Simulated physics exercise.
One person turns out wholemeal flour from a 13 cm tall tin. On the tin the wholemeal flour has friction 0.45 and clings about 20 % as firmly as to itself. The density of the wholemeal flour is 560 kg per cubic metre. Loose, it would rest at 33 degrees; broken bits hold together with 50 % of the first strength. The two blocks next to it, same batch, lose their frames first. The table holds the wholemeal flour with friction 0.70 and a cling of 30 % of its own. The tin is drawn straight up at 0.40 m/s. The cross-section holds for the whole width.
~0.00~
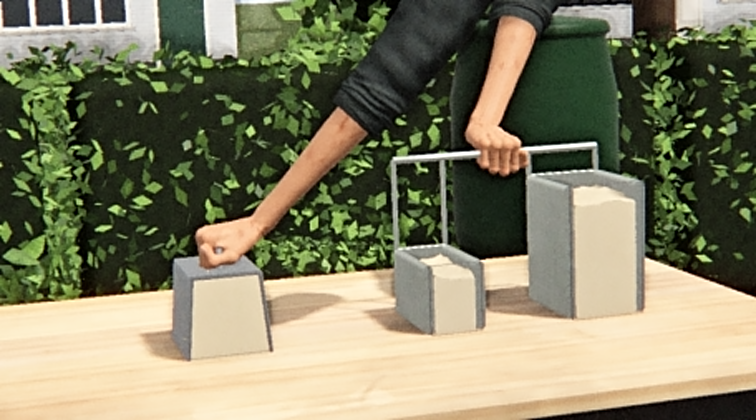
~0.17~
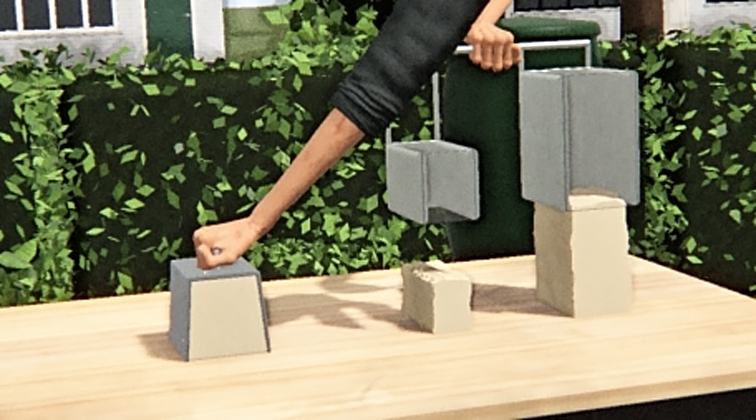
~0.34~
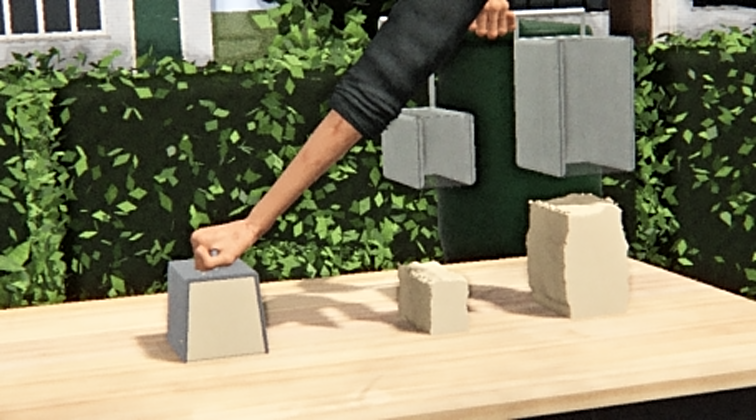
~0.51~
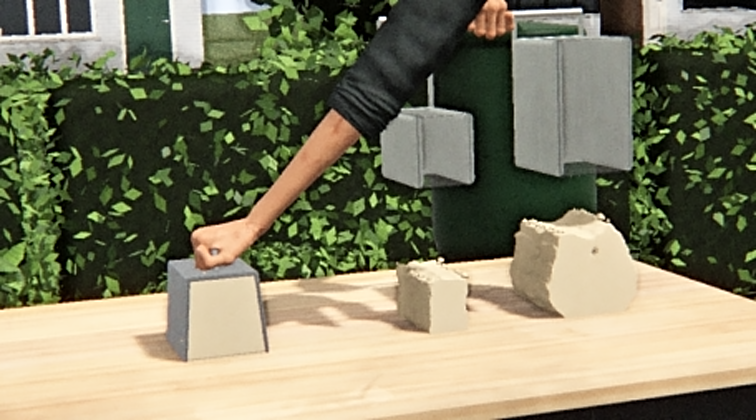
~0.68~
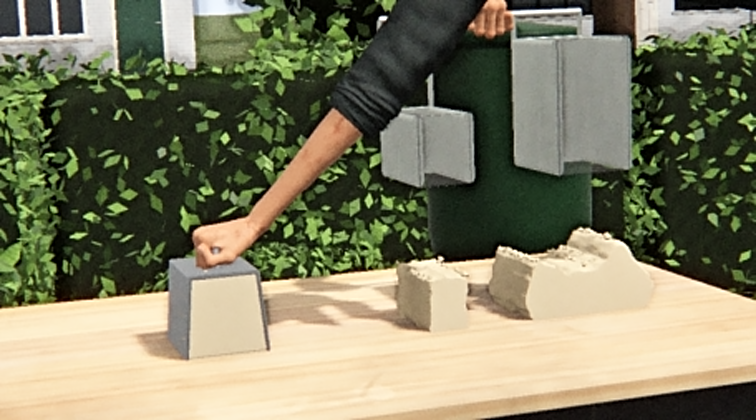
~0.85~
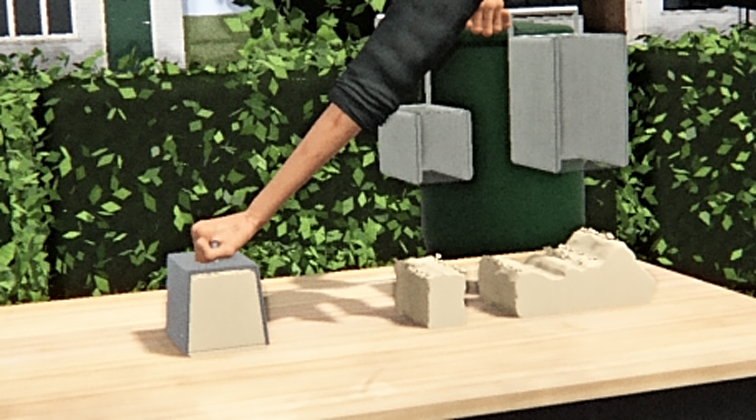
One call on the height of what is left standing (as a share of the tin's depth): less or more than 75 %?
Expect more than 75 %.
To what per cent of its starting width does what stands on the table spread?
Some 100 %.
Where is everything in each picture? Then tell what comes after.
In the first frame, top corner of the tin at (194, 281), not yet moved; top of the wholemeal flour at (249, 277); blocks stand 10.0 cm, 21 cm (left to right).
In the second frame, top corner of the tin at (192, 282), not yet moved; top of the wholemeal flour at (247, 278); blocks stand 9.9 cm, 21 cm (left to right).
In the third frame, top corner of the tin at (190, 283), not yet moved; top of the wholemeal flour at (245, 279); blocks stand 9.9 cm, 20 cm (left to right).
In the fourth frame, top corner of the tin at (190, 283), not yet moved; top of the wholemeal flour at (245, 278); blocks stand 9.9 cm, 16 cm (left to right).
In the fifth frame, top corner of the tin at (192, 281), not yet moved; top of the wholemeal flour at (246, 276); blocks stand 9.9 cm, 13 cm (left to right).
In the sixth frame, top corner of the tin at (191, 275), moved 5 mm; top of the wholemeal flour at (199, 278); blocks stand 9.9 cm, 12 cm (left to right).
After 1.07 s, the tin is up by 8.8 cm.
After 1.32 s, the tin is up by 19 cm; what stands on the table is 99 % of the tin's depth.
After 1.58 s, the tin is up by 25 cm; what stands on the table is 99 % of the tin's depth.
After 1.84 s, the tin is up by 25 cm; what stands on the table is 99 % of the tin's depth.
After 1.94 s, at the end, the tin is up by 25 cm; what stands on the table is 99 % of the tin's depth.
